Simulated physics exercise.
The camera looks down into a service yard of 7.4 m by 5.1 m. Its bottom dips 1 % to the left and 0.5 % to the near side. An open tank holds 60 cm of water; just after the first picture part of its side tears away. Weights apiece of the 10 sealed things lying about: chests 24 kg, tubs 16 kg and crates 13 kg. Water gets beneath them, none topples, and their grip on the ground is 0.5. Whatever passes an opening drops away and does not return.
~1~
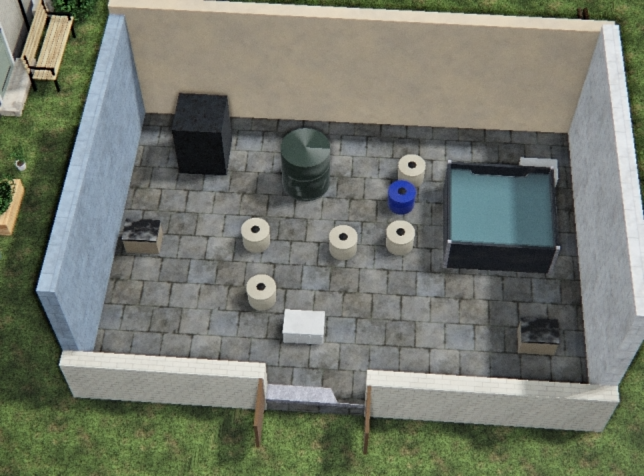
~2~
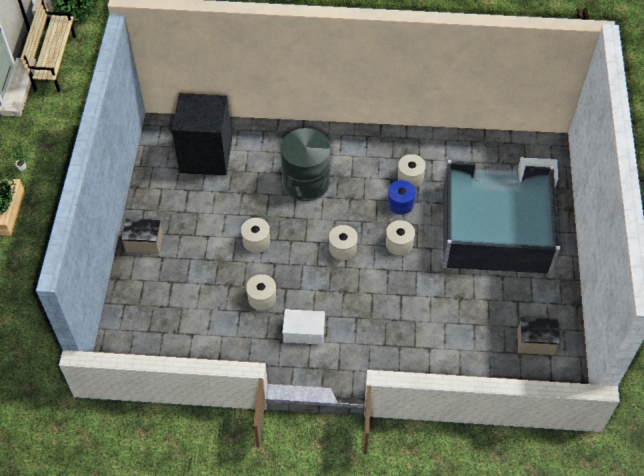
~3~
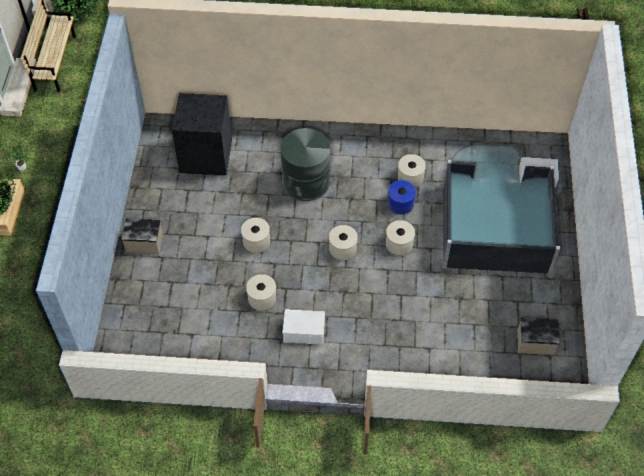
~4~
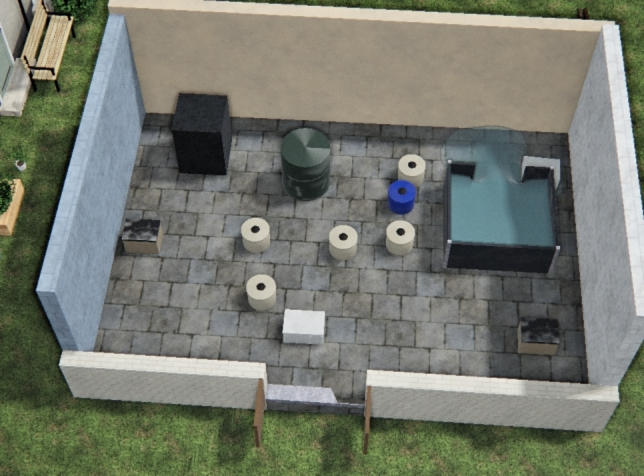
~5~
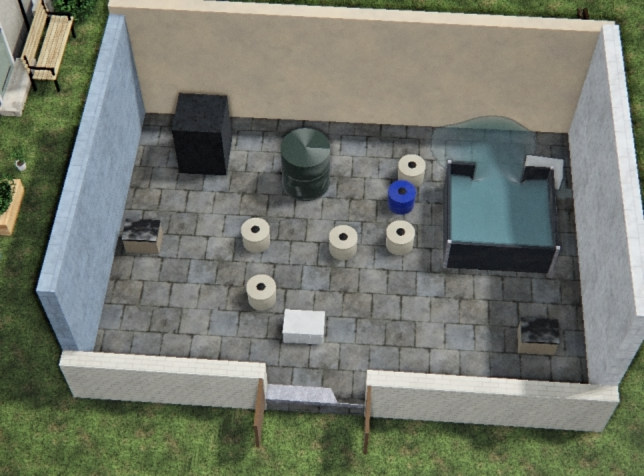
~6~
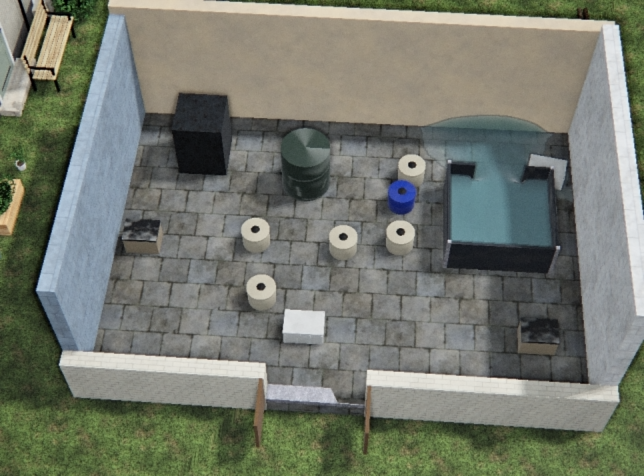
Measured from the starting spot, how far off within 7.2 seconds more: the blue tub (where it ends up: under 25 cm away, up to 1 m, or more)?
The blue tub stays put.
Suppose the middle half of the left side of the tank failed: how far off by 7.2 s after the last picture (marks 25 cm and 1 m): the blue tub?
In that case the blue tub gets carried off.
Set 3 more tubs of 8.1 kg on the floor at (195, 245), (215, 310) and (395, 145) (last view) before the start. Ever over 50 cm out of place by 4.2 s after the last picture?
In that order: Under, short of it, over.
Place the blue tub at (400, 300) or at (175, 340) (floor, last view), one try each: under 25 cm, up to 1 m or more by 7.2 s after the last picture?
In that order: It stays put; it barely shifts.
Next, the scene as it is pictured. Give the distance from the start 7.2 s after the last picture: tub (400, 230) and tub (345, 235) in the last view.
In that order: 0 cm, 0 cm.
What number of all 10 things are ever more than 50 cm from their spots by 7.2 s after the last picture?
I count 0.
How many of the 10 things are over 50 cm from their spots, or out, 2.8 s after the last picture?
By then 0.
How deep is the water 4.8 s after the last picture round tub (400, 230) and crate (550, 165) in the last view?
About 2 and 10 cm.
Then, 0.9 s after the last picture the blue tub is near (402, 191), 0.0 m from its start, aground; 0 of 10 are out; 0 afloat.
Then, 2.8 s after the last picture the blue tub is near (402, 191), 0.0 m from its start, aground; 0 of 10 are out; 1 afloat.
Then, 4.8 s after the last picture the blue tub is near (402, 191), 0.0 m from its start, aground; 0 of 10 are out; 1 afloat.
Then, 7.2 s after the last picture the blue tub is near (402, 191), 0.0 m from its start, aground; 0 of 10 are out; 1 afloat.
